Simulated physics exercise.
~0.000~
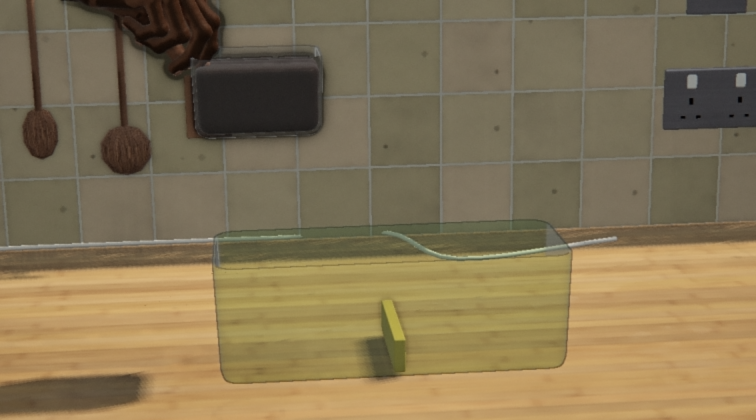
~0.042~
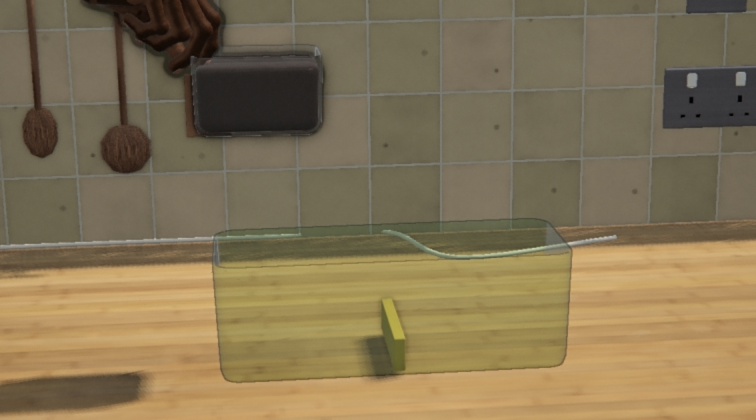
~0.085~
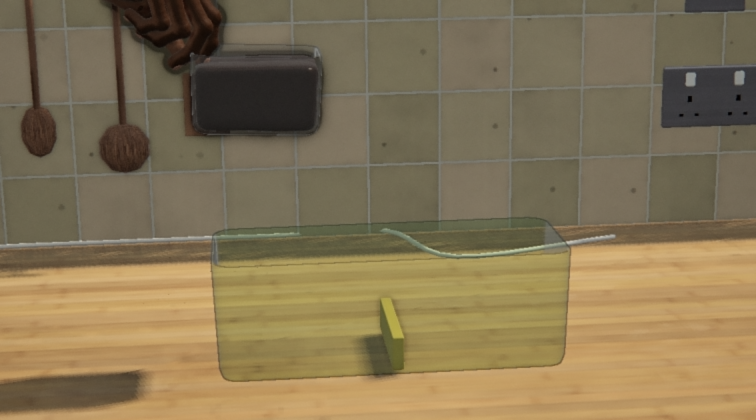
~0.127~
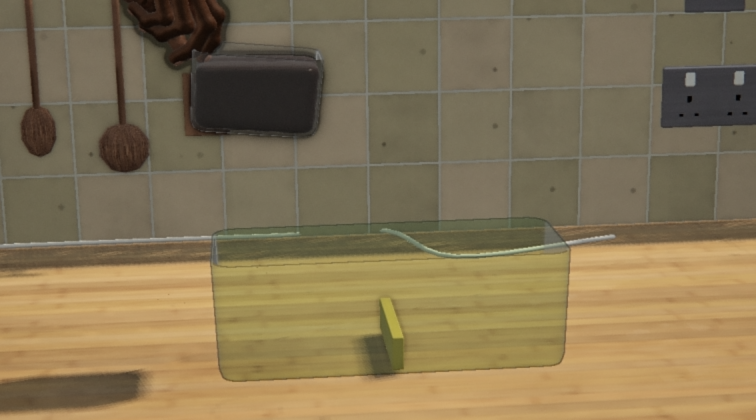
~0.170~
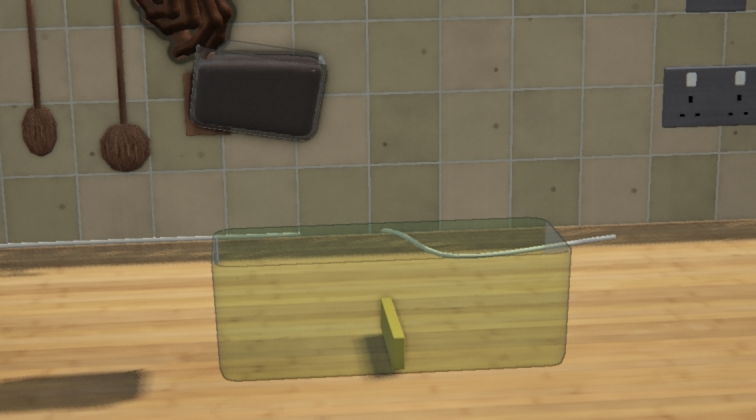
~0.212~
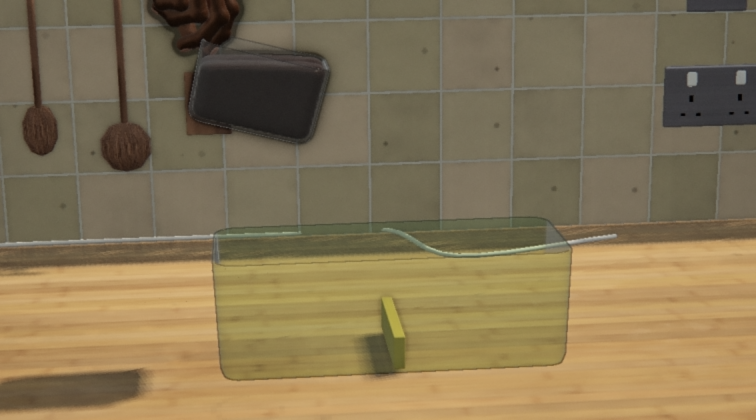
In a kitchen, a dark hand held a small tub of dark liquid above and beside a clear, empty basin on a wooden worktop, then slowly leaned the tub slightly to the right.
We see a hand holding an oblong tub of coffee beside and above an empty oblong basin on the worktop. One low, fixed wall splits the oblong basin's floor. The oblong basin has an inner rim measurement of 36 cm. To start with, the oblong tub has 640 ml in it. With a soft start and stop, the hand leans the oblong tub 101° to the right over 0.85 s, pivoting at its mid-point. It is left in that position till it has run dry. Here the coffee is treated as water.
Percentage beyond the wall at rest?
64 per cent.
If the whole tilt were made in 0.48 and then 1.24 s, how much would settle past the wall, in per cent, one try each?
It comes to 50 per cent, and then 65 per cent.
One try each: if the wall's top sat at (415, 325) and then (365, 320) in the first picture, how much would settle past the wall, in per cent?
Some 45 in a hundred, then some 75 in a hundred.
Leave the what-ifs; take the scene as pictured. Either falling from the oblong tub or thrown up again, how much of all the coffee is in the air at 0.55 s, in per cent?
Around 38 in a hundred.
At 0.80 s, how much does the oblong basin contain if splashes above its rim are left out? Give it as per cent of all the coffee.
About 80 per cent.
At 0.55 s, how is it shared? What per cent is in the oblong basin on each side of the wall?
3 left and 8 right, roughly.
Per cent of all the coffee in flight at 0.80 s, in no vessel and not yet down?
Estimate: About 10 in a hundred.
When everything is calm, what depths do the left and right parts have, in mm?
Some 10 mm on the left and some 18 mm on the right.
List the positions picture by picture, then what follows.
It leans 0°; its right rim is at (319, 53); the coffee meets the walls at (196, 66) and (316, 63); the oblong basin's rim runs from (214, 252) to (560, 238); the wall's top is at (393, 321), in the first frame.
It leans 1°; its right rim is at (319, 53); the coffee meets the walls at (196, 65) and (317, 62), in the second frame.
It leans 2°; its right rim is at (319, 54); the coffee meets the walls at (195, 64) and (317, 62), in the third frame.
It leans 5°; its right rim is at (320, 57); the coffee meets the walls at (196, 63) and (318, 62), in the fourth frame.
It leans 10°; its right rim is at (323, 62); the coffee meets the walls at (198, 63) and (320, 63), in the fifth frame.
It leans 15°; its right rim is at (326, 67); the coffee meets the walls at (200, 63) and (324, 63), in the sixth frame.
By 0.55 s the tilt is 74° and 50 per cent is still to pour, 3 is left of the wall and 8 right of it.
By 0.80 s the tilt is 100° and 11 per cent is still to pour, 17 is left of the wall and 62 right of it.
By 1.07 s the tilt is 101° and 2 per cent is still to pour, 32 is left of the wall and 64 right of it.
By 1.35 s the tilt is 101° and 0 per cent is still to pour, 35 is left of the wall and 64 right of it.
At rest 35 per cent lies left of the wall, 64 right of it and 1 outside.
